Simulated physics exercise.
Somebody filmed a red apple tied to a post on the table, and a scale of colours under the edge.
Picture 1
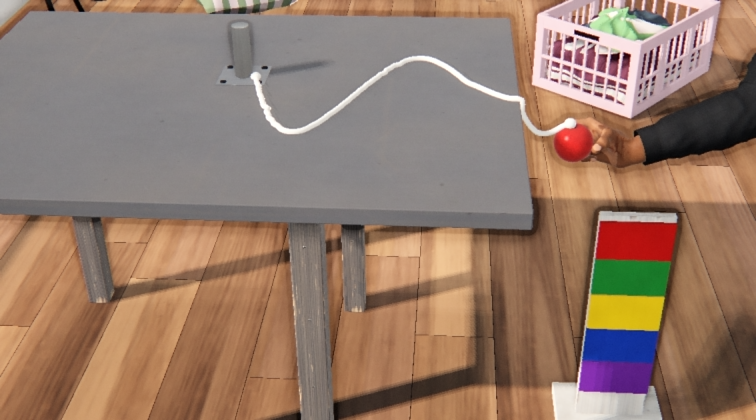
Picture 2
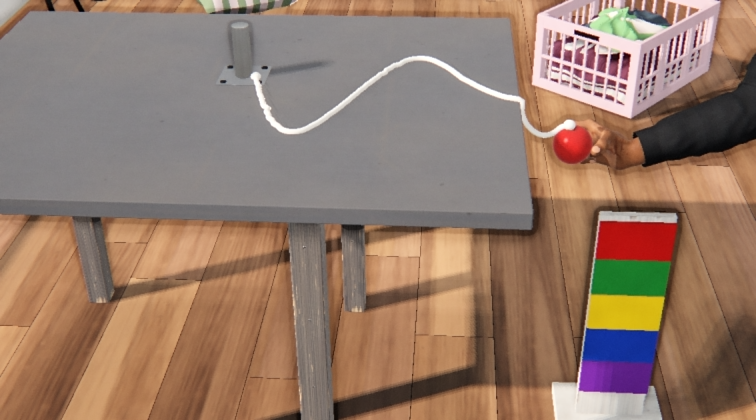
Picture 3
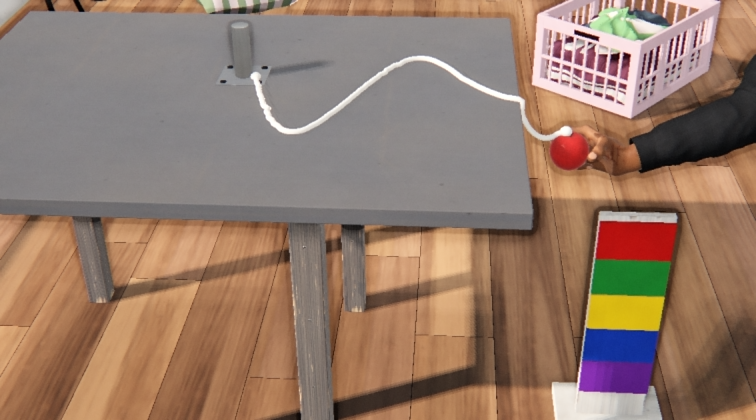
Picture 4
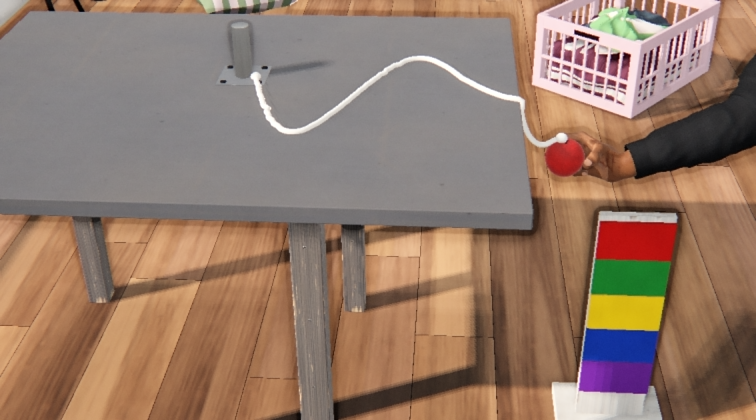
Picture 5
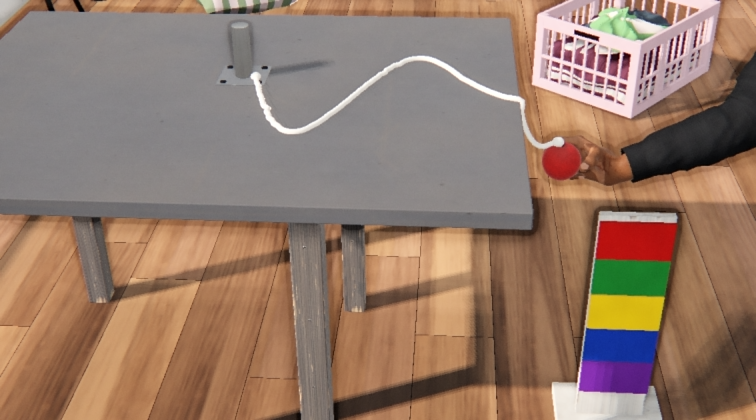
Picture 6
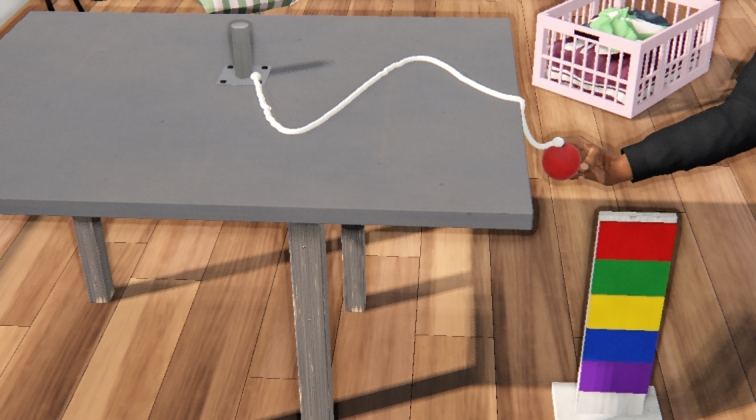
A red ball tied to a white cord moves slightly down and left in a hand.
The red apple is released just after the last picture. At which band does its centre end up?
The lead holds its middle at purple.
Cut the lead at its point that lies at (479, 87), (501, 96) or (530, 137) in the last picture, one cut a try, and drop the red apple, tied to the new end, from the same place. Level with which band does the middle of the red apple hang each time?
Try by try: Green; yellow; blue.
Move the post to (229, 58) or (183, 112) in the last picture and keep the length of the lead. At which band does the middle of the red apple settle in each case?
Try by try: Blue; blue.
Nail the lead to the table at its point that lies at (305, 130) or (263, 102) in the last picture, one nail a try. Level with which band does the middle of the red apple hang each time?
Try by try: Yellow; blue.
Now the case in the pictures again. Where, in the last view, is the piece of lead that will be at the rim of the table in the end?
The one at (371, 83).
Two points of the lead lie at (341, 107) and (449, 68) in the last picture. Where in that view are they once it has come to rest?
Near (458, 101) and (506, 222).
A little later, apple near (490, 357); level with blue.
Next, apple near (507, 369); level with purple.
When it is over, apple near (496, 372); level with purple. At purple.
